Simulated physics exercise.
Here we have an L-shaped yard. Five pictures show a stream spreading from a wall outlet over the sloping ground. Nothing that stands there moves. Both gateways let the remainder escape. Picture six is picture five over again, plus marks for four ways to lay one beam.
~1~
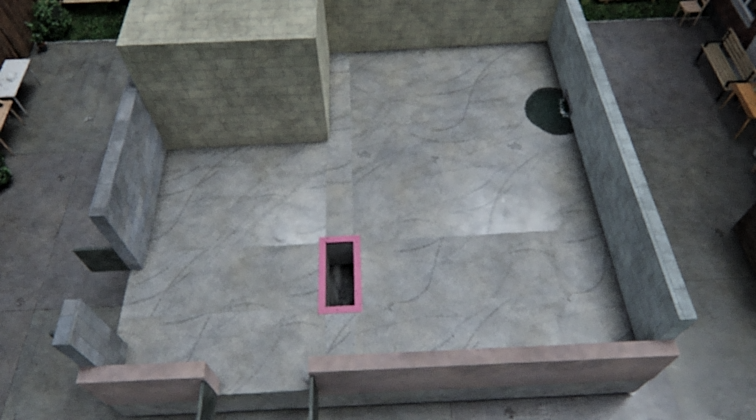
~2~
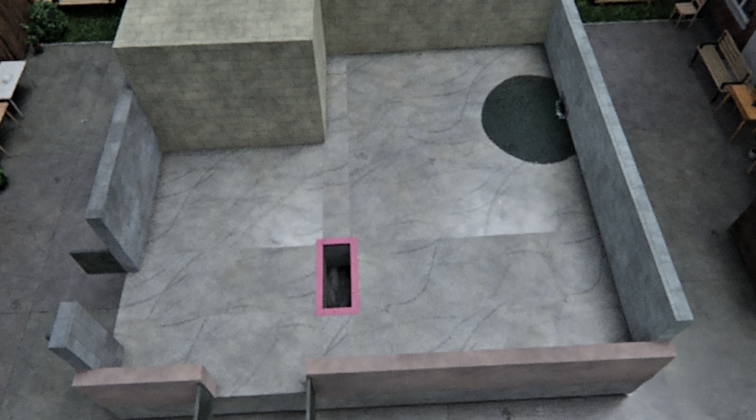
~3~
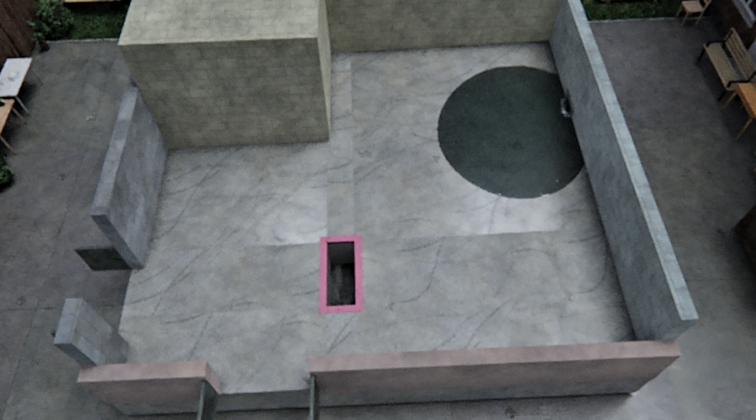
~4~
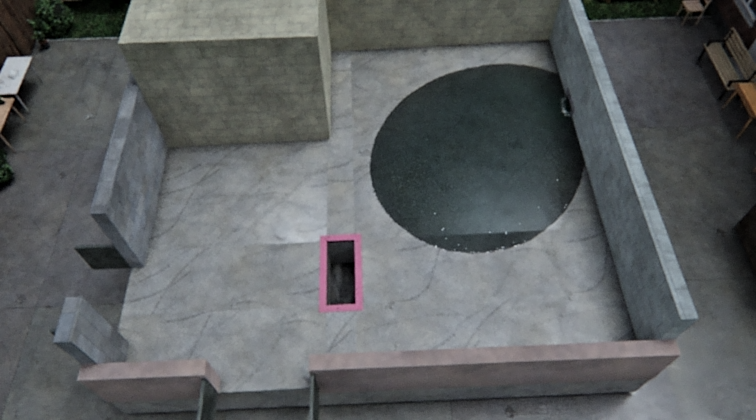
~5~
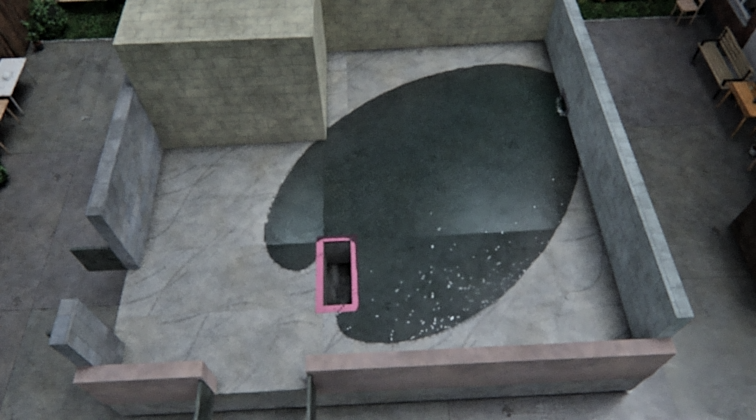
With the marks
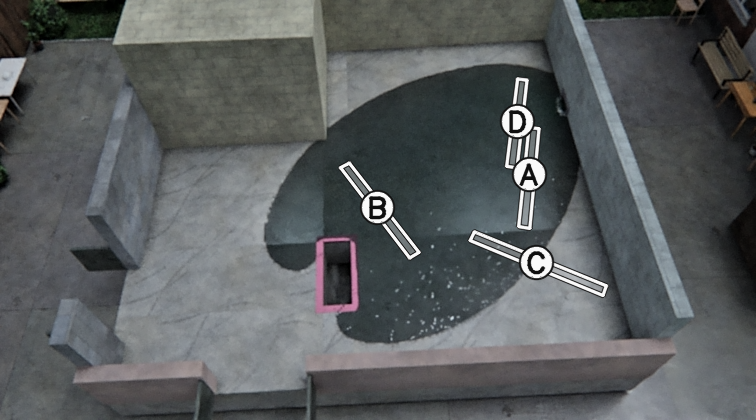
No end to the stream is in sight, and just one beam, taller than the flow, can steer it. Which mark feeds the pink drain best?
Place C.
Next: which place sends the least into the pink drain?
Place B.
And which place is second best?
Place A.
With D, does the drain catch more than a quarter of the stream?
No, it does not.
In white, A from (524, 227) to (533, 128); B from (344, 165) to (414, 255); C from (472, 236) to (604, 290); D from (511, 167) to (522, 79).
For place A, about 26 % of the stream goes into the pink drain, about 74 % out by the gates.
For place B, next to none of the stream goes into the pink drain, about 98 % out by the gates.
For place C, about 41 % of the stream goes into the pink drain, about 58 % out by the gates.
For place D, about 11 % of the stream goes into the pink drain, about 88 % out by the gates.
